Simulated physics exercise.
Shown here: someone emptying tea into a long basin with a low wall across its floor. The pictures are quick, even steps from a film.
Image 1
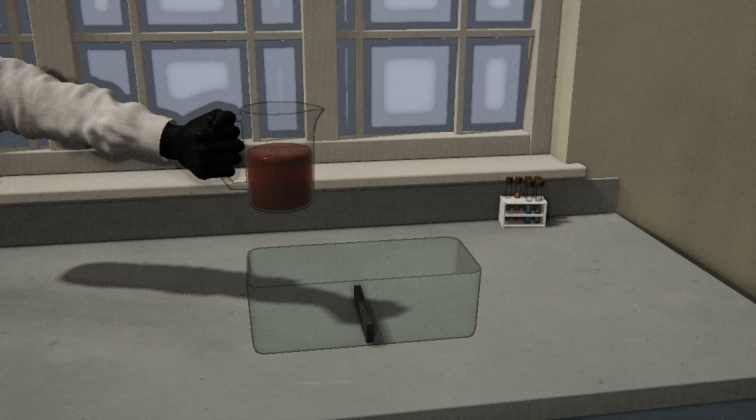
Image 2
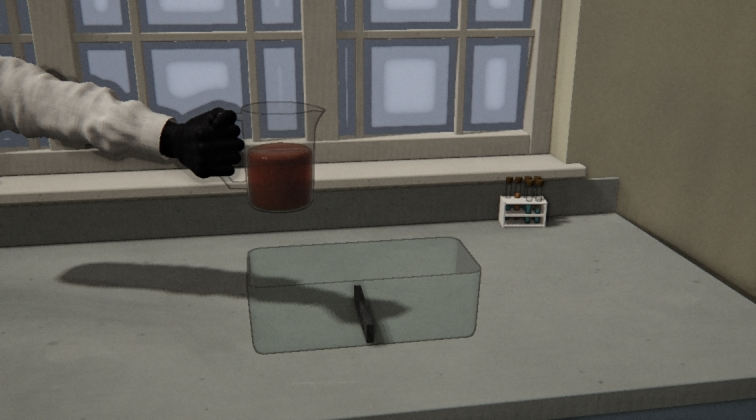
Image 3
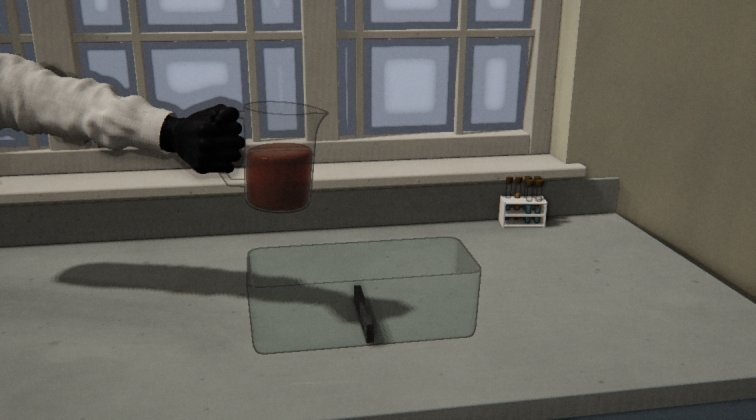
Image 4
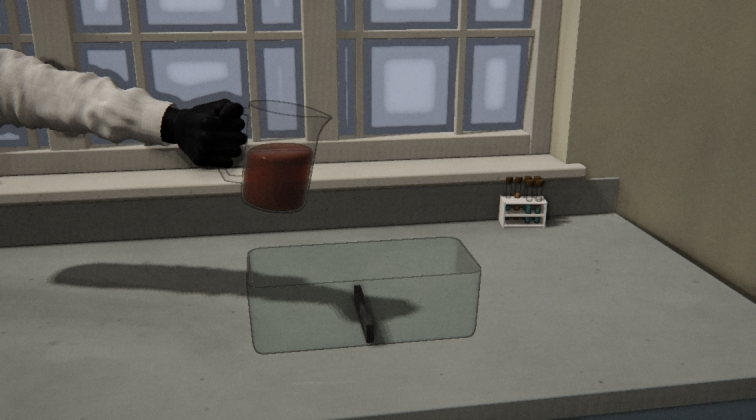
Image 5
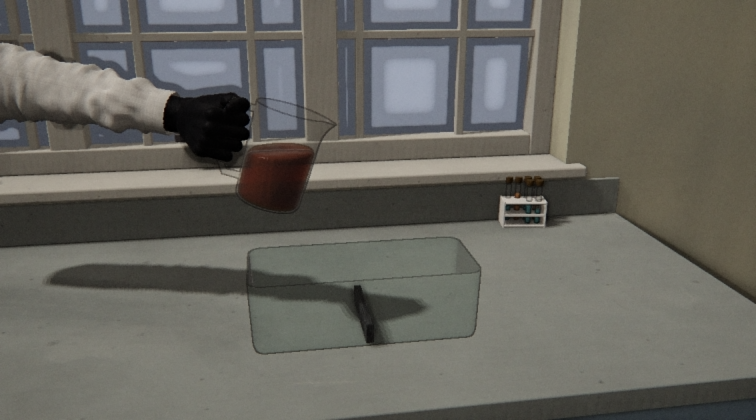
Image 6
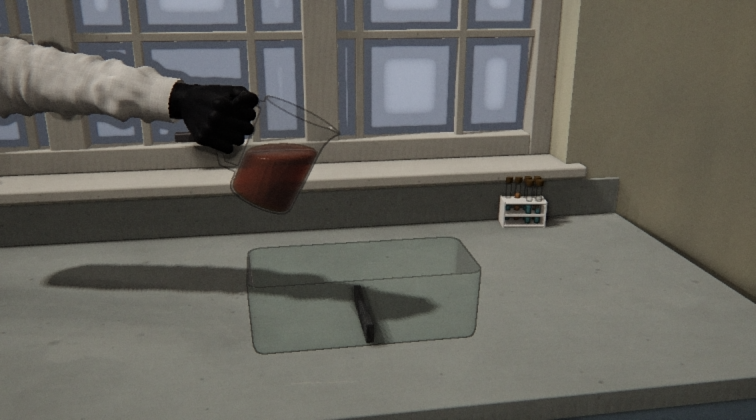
A black-gloved hand held a glass beaker of reddish-brown tea above a long, clear basin with a low dark wall across its floor, then gradually tilted the beaker to the right.
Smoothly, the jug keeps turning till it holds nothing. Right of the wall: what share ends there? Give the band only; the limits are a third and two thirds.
The portion right of the wall will surpass two thirds.
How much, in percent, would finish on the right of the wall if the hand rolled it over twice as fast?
About 90 per cent.
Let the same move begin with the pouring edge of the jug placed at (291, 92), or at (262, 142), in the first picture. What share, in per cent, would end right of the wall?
Start one gives some 35 %, start two some 10 %.
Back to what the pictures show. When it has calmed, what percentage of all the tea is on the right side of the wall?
I'd say near 95 in a hundred.
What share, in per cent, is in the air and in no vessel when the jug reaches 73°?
Around 5 %.
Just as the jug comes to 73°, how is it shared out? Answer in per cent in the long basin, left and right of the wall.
Left part close to 0 in a hundred, right part close to 0.
A moment on, the jug is tipped part way and 93 per cent is still to pour, 0 is left of the wall and 0 right of it.
Next, the jug is tipped on its side and 40 per cent is still to pour, 0 is left of the wall and 36 right of it.
Then the jug is tipped right over and 6 per cent is still to pour, 4 is left of the wall and 83 right of it.
Later the jug is tipped right over and 0 per cent is still to pour, 5 is left of the wall and 93 right of it.
Finally, 6 per cent lies left of the wall, 93 right of it and 1 outside.
